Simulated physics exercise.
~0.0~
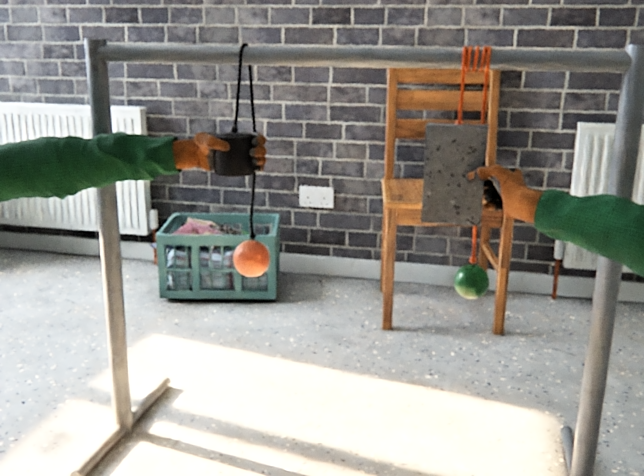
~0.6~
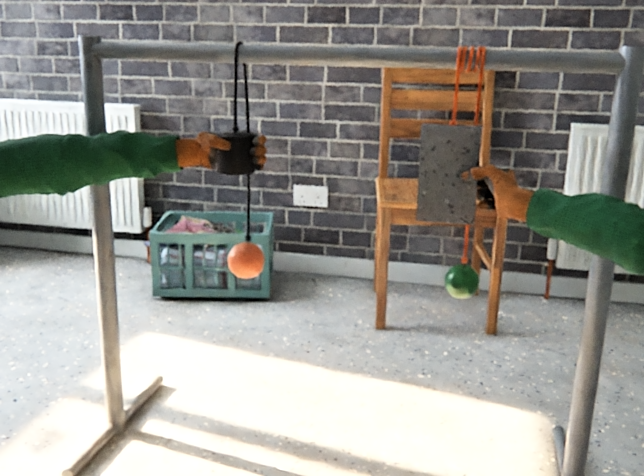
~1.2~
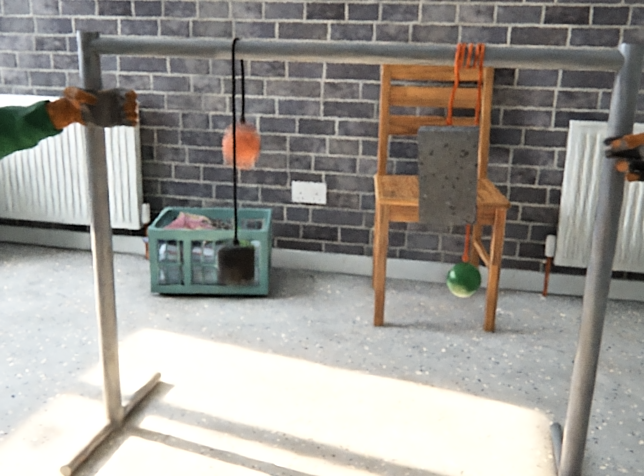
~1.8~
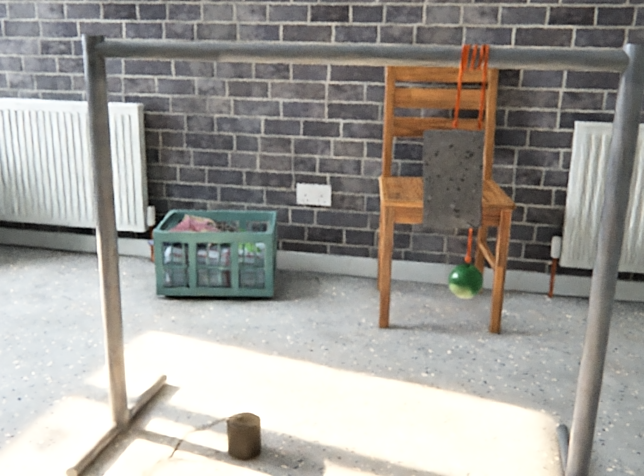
Dark cylinder on a cord dropping to the floor after hands let go, orange ball rising, while a grey slab stays hanging.
